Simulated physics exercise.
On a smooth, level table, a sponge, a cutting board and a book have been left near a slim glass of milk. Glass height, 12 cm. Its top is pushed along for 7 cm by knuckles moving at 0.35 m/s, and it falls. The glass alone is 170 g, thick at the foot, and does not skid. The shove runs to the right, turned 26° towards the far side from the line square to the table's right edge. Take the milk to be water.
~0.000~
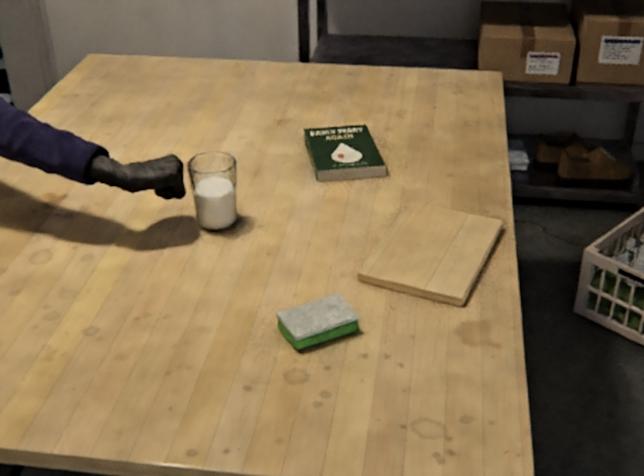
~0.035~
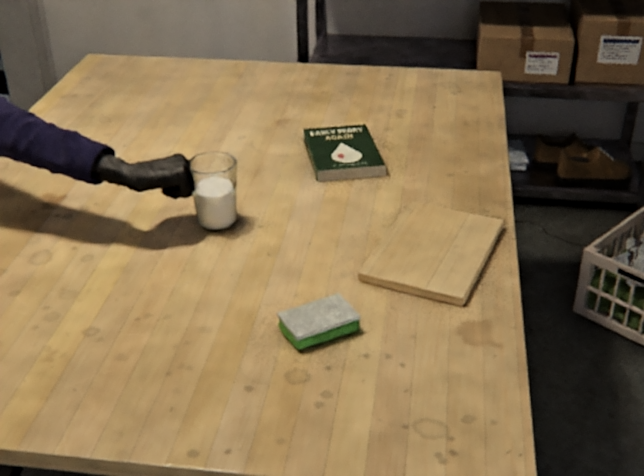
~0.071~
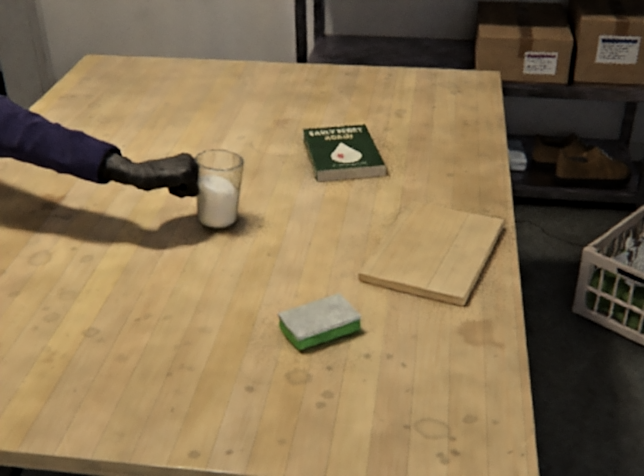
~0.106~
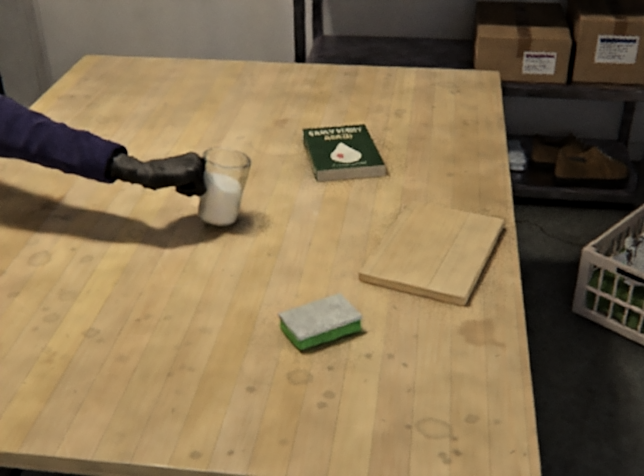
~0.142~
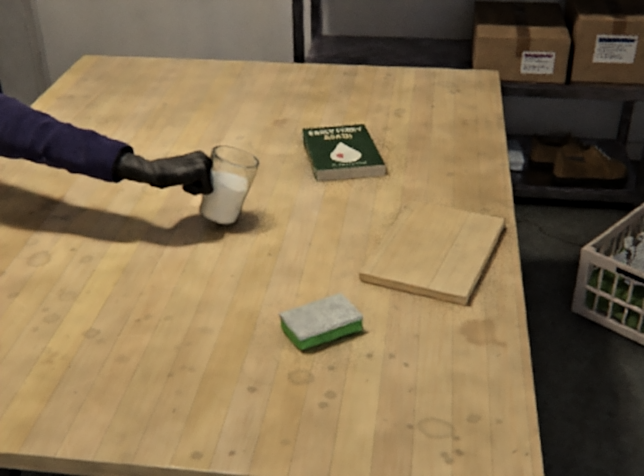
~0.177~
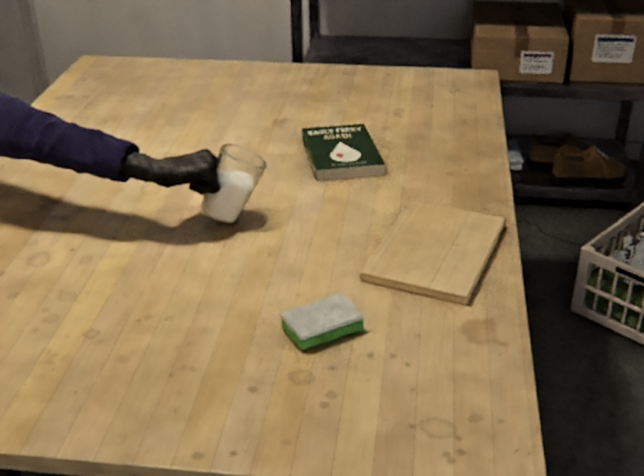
On a wooden table, a dark-gloved fist pushing the top of a glass of milk rightward, tilting it beside a green book.
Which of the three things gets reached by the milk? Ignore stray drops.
Sponge: Not reached; cutting board: Reached; book: Reached.
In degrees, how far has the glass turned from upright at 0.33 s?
It is at some 68°.
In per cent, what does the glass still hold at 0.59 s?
Looks like close to 34 %.
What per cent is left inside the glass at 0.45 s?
It is close to 70 percent.
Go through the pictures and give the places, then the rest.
It leans 0°; the fist is at (172, 174); the milk meets the walls at (194, 184) and (234, 187); the sponge is at (318, 314); the cutting board is at (434, 245); the book is at (343, 146), in the first picture.
It leans 0°; the fist is at (179, 173); the milk meets the walls at (194, 184) and (234, 187), in the second picture.
It leans 6°; the fist is at (186, 172); the milk meets the walls at (197, 176) and (235, 188), in the third picture.
It leans 13°; the fist is at (193, 171); the milk meets the walls at (202, 170) and (242, 188), in the fourth picture.
It leans 20°; the fist is at (200, 169); the milk meets the walls at (209, 172) and (247, 186), in the fifth picture.
It leans 27°; the fist is at (206, 168); the milk meets the walls at (210, 184) and (253, 184), in the sixth picture.
After 0.33 s the tilt is 68° and 100 per cent is in the glass, 0 has run off the table; wet so far, nothing.
After 0.45 s the tilt is 86° and 71 per cent is in the glass, 0 has run off the table; wet so far, nothing.
After 0.59 s the tilt is 86° and 34 per cent is in the glass, 0 has run off the table; wet so far, cutting board, book.
After 0.83 s the tilt is 86° and 17 per cent is in the glass, 1 has run off the table; wet so far, cutting board, book.
In the end 5 per cent is in the glass, 26 has run off the table; wet so far, cutting board, book.
